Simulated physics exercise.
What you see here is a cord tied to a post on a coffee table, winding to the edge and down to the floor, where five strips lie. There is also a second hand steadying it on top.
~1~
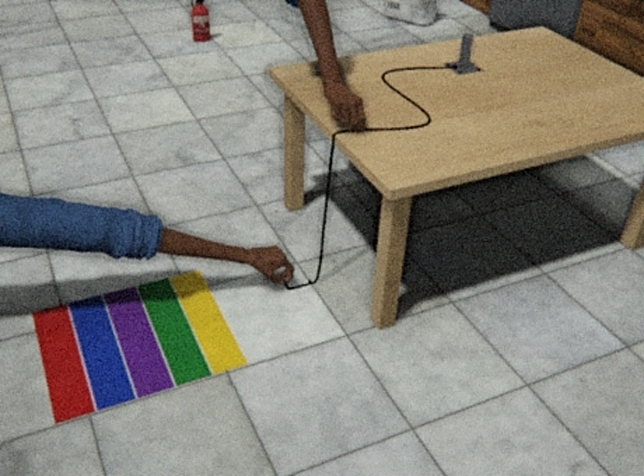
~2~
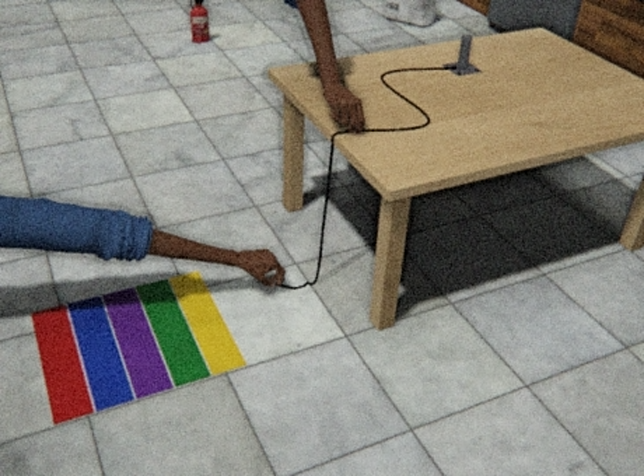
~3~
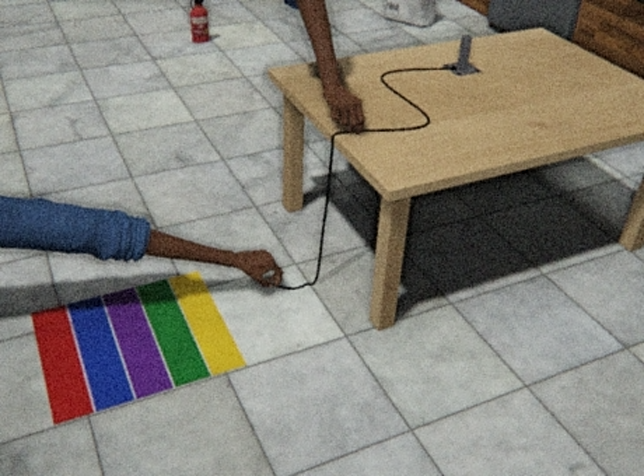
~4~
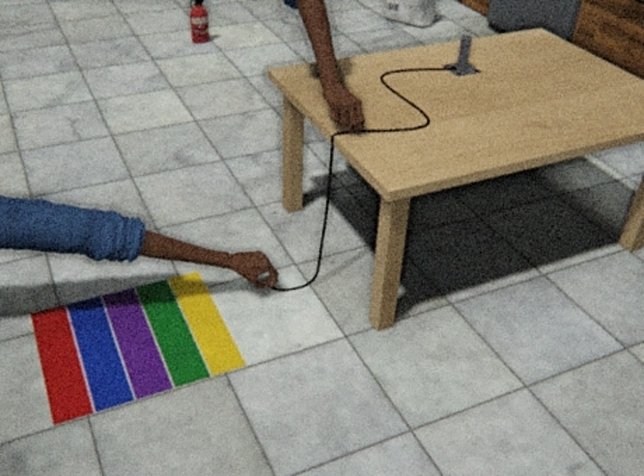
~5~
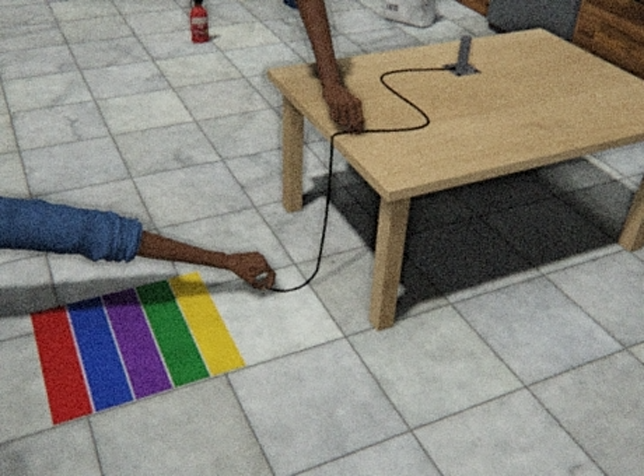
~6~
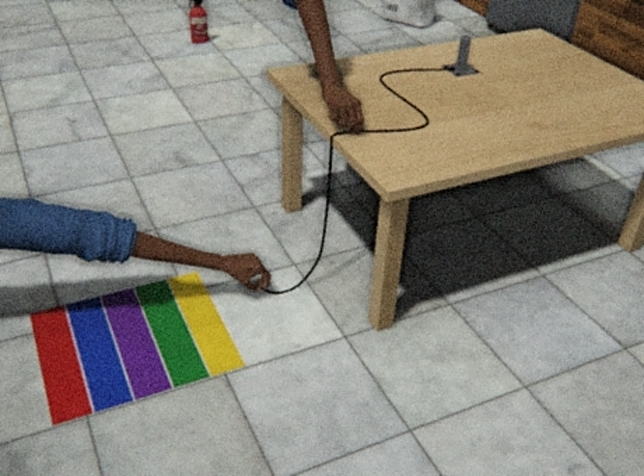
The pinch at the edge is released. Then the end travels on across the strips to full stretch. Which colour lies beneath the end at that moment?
Red.
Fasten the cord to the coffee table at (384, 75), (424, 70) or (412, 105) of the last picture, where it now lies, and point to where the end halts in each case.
In order of the tries: About (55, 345), about (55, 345), about (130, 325).
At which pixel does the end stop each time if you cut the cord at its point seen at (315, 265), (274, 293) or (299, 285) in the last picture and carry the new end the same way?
So, going through them: (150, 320) first, (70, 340) next, (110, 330) last.
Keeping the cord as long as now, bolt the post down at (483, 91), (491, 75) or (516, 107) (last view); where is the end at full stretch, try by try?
First close to (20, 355), next close to (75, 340), last close to (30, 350).
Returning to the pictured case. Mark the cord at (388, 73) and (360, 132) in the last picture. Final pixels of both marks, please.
Roughly (409, 89) for the first and (257, 170) for the second.
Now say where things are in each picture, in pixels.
The first frame shows end (284, 280); yellow (222, 350); green (186, 361); purple (149, 372); blue (110, 383); red (70, 395).
The second frame shows end (275, 284); cord through (420, 69) (389, 87) (429, 121) (352, 131) (327, 197) (320, 262).
The third frame shows end (273, 284).
The fourth frame shows end (269, 286); cord through (419, 70) (389, 88) (429, 122) (352, 132) (328, 197) (319, 262).
The fifth frame shows end (266, 286).
The sixth frame shows end (261, 288); cord through (418, 70) (388, 88) (428, 122) (351, 132) (328, 198) (317, 262).
Soon after, end near (123, 325); over purple.
Then, end near (75, 338); over blue.
At full stretch, end near (46, 346); over red. The red one.
